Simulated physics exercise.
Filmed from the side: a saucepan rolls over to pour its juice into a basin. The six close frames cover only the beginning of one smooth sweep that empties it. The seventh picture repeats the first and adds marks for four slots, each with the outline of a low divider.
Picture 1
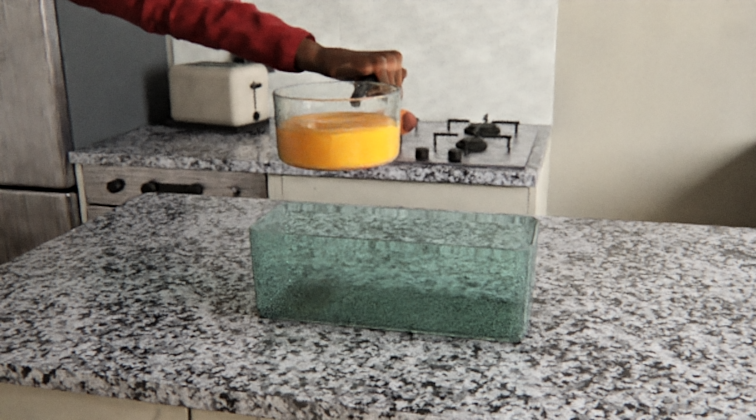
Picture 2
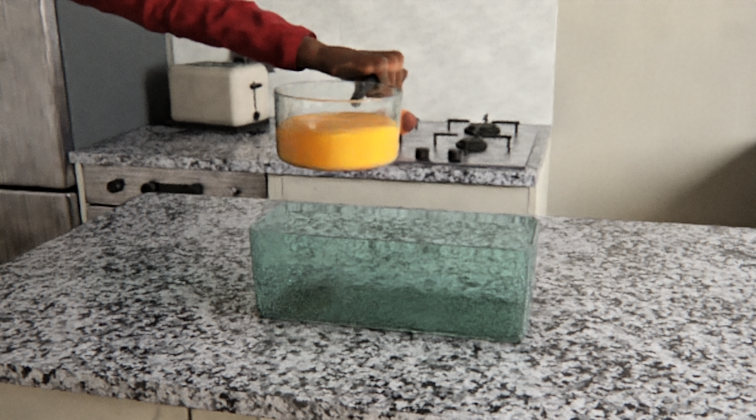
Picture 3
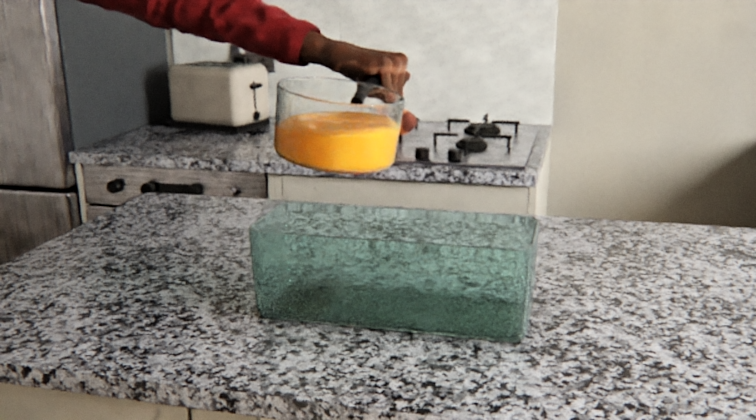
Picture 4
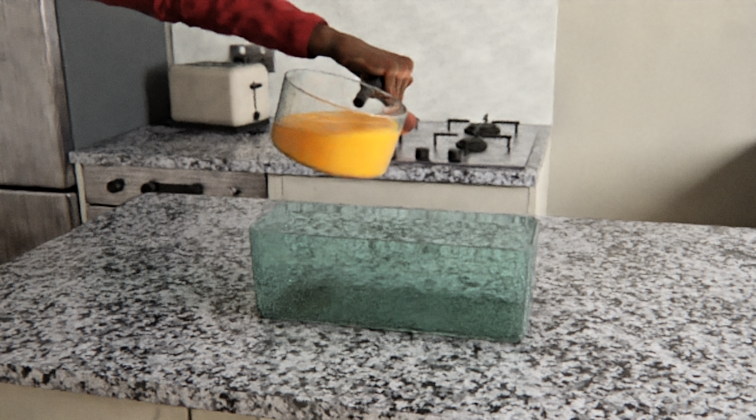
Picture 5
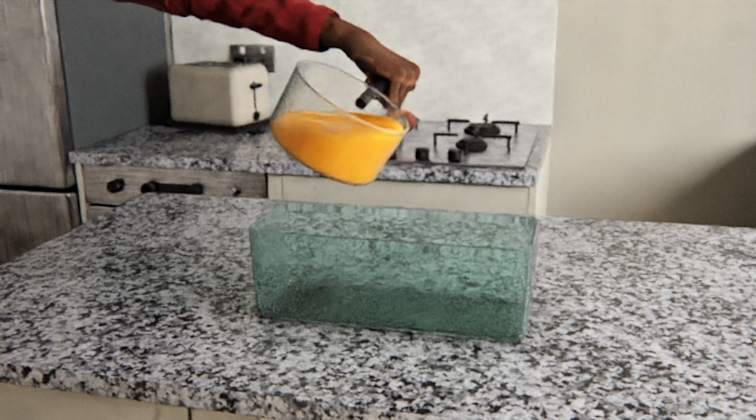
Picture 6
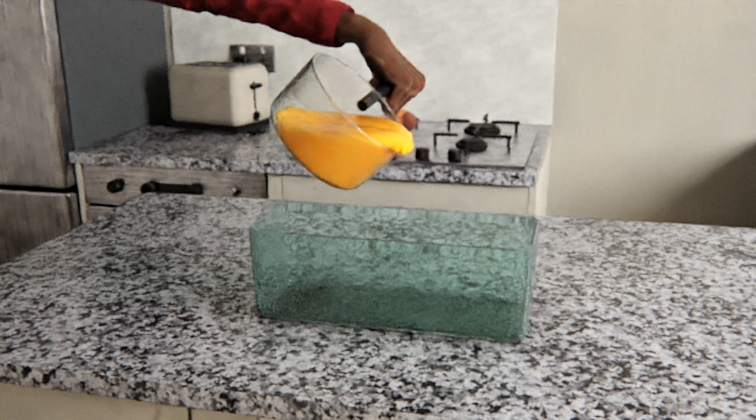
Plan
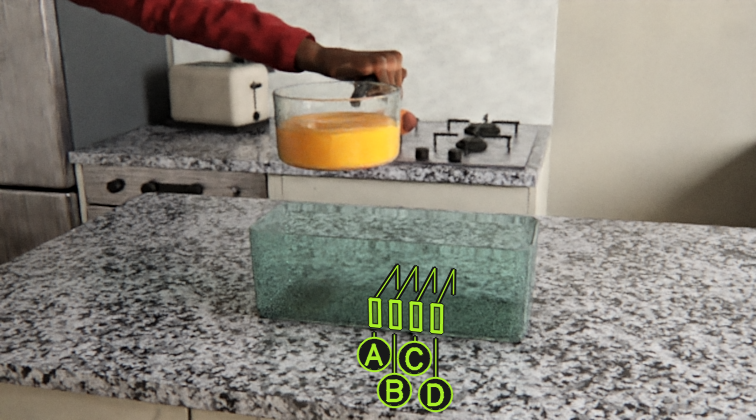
A glass saucepan of orange juice, held by a hand in a red sleeve above a greenish clear basin, tilted slowly to the right, then more steeply, until juice just came over its lip.
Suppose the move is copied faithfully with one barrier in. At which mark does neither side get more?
Choose C.
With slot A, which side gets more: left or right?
The right one.
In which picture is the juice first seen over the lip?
In picture 6.
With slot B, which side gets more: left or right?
More ends on the right.
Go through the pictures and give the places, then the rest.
In the first frame, upright, lip at (396, 91); basin from (258, 313) to (527, 340); nothing has left yet.
In the second frame, tipped about 2°, lip at (398, 93); nothing has left yet.
In the third frame, tipped about 9°, lip at (401, 101); nothing has left yet.
In the fourth frame, tipped about 19°, lip at (404, 113); nothing has left yet.
In the fifth frame, tipped about 32°, lip at (405, 129); nothing has left yet.
In the sixth frame, tipped about 47°, lip at (402, 146); juice is over the lip, down to (405, 152).
In lime, A at (374, 332); B at (394, 334); C at (414, 336); D at (435, 338).
Choosing A, about 15 % ends left of the wall and 85 % right of it.
Choosing B, about 34 % ends left of the wall and 65 % right of it.
Choosing C, about 55 % ends left of the wall and 45 % right of it.
Choosing D, about 70 % ends left of the wall and 26 % right of it; 3 % is lost outside.
